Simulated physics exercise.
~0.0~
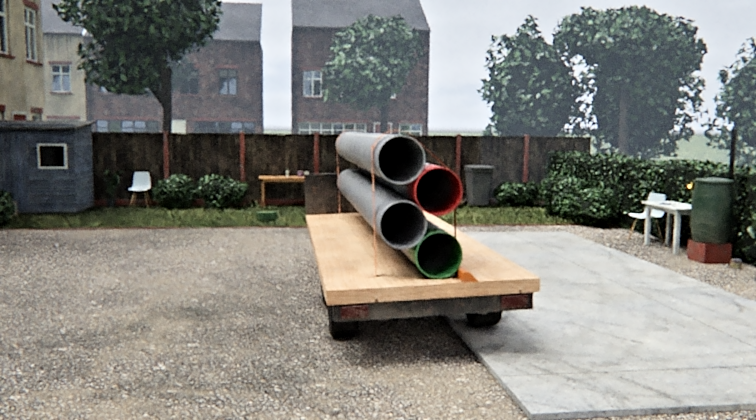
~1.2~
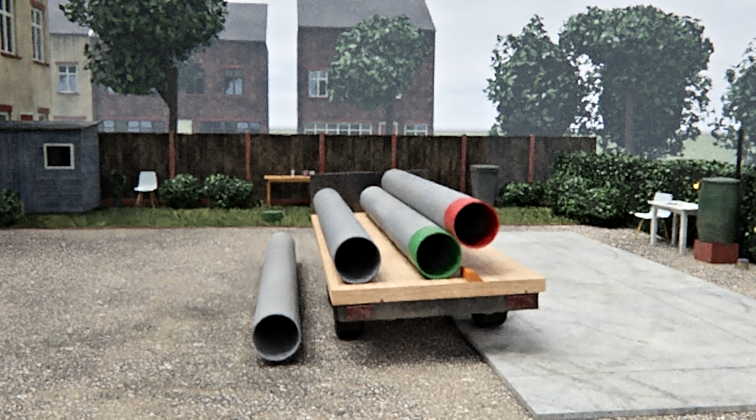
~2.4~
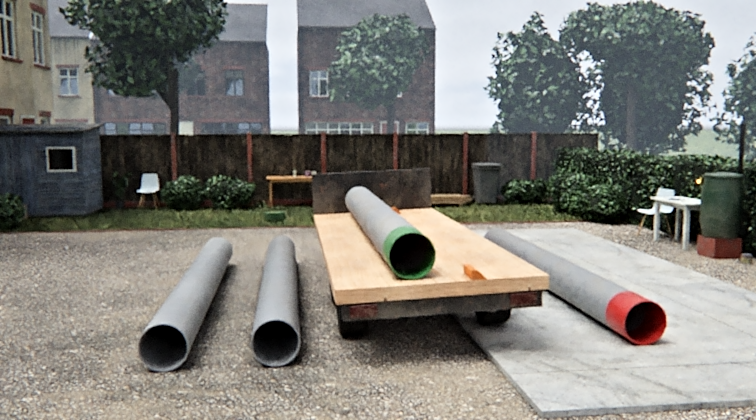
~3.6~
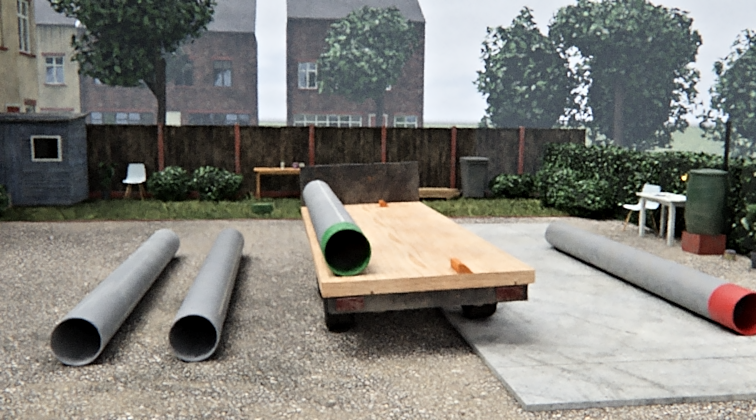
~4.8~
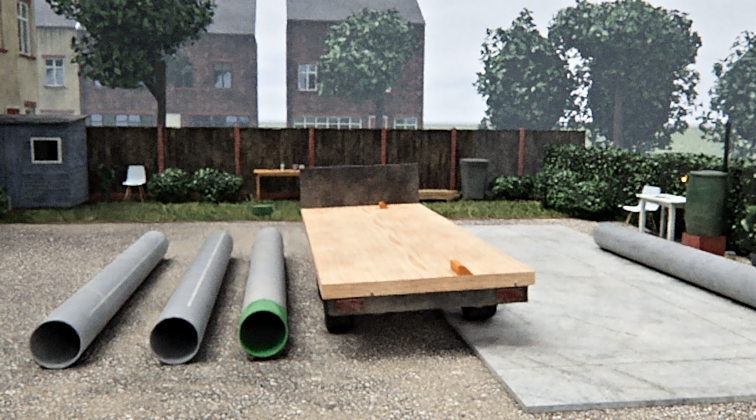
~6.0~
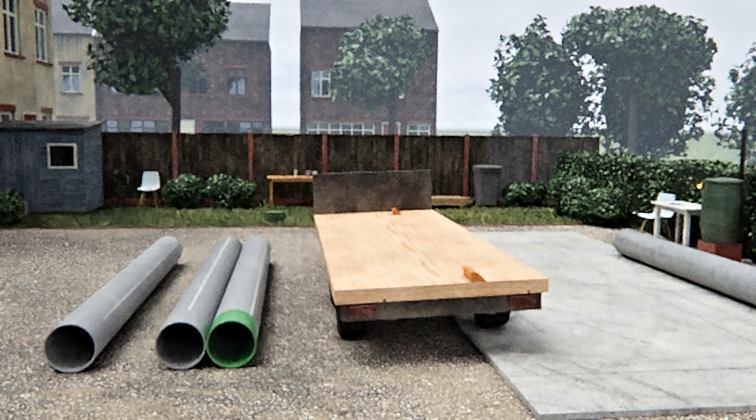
Four big grey pipes, one with a green end and one with a red end, are stacked on a flat wooden trailer in a gravel yard, seen from behind, with a fence, trees and brick houses beyond. The stack, held by thin orange straps, comes loose and spreads, and a plain pipe drops to the left. Another plain one follows it, while the red-ended pipe falls to the right and rolls away across the concrete slab. The green-ended pipe rolls left across the deck and drops off. It comes up against a plain pipe on the gravel, leaving the deck empty of pipes.
